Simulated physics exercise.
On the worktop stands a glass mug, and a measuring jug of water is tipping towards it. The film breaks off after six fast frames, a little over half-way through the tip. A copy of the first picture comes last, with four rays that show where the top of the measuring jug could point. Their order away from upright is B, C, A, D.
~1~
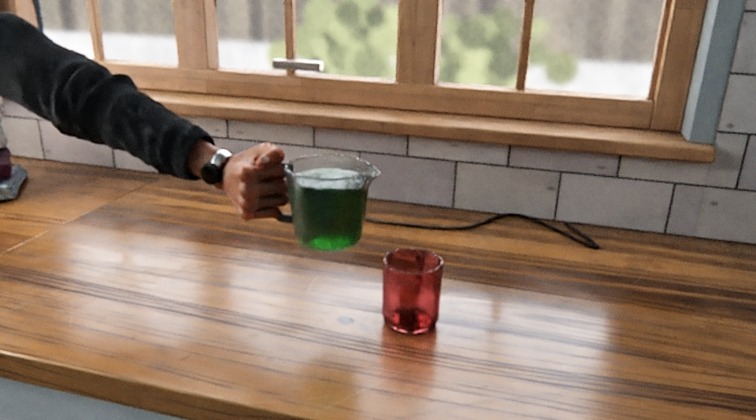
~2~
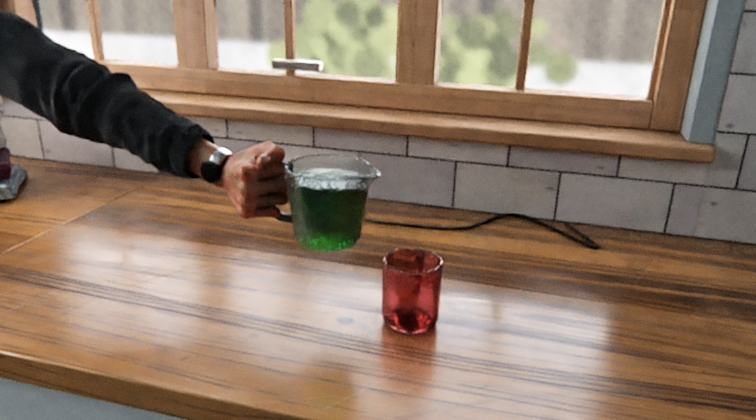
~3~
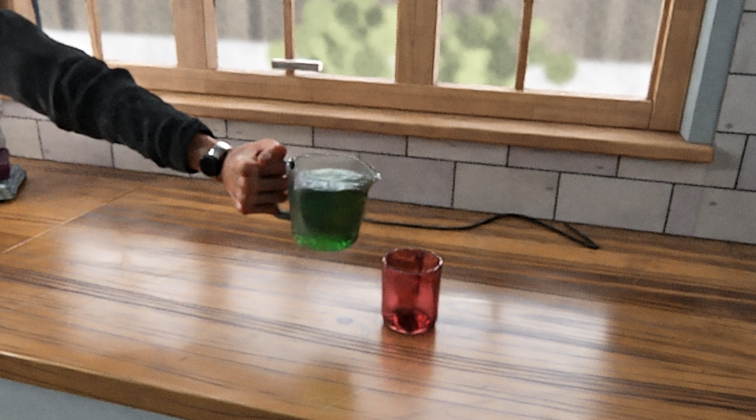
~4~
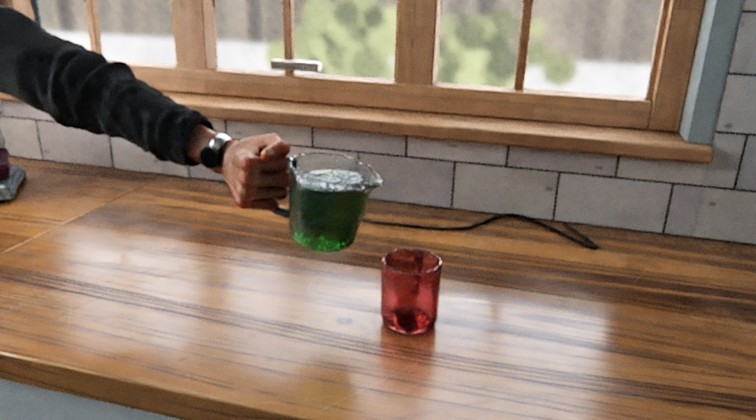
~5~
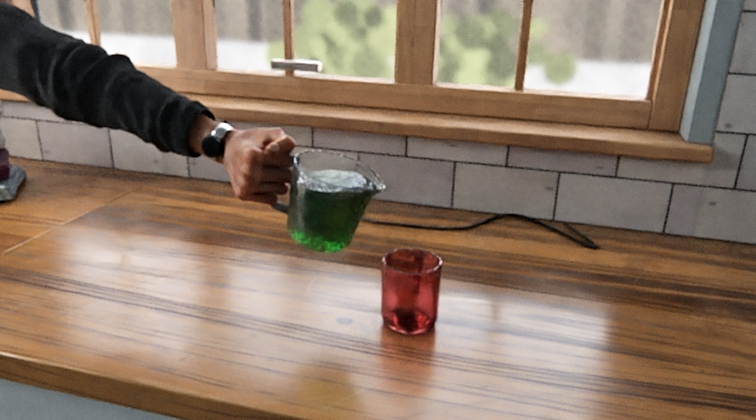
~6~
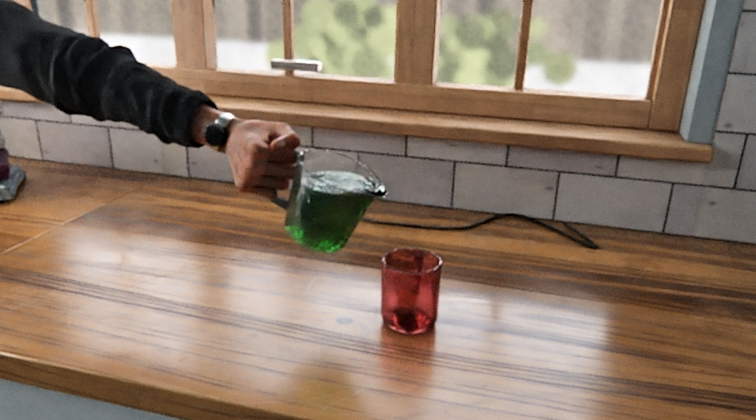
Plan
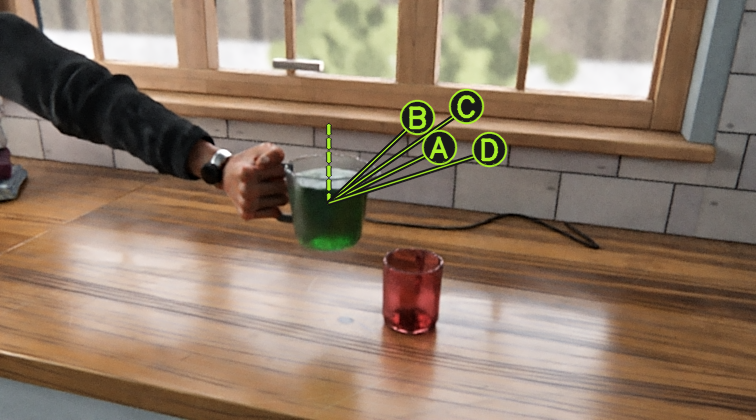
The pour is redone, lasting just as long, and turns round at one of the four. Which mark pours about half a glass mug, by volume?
B is best.
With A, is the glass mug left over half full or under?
Over half.
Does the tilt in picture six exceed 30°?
No, it does not.
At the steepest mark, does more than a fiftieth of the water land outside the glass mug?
Yes.
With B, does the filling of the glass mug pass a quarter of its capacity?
Yes, clearly.
On the marked copy, A at (424, 156); B at (406, 130); C at (453, 117); D at (473, 156).
For mark A, the glass mug ends with about 89 % of what it can hold.
For mark B, the glass mug ends with about 47 % of what it can hold.
For mark C, the glass mug ends with about 67 % of what it can hold.
For mark D, the glass mug ends with about 96 % of what it can hold; 9 % of the water is spilt.
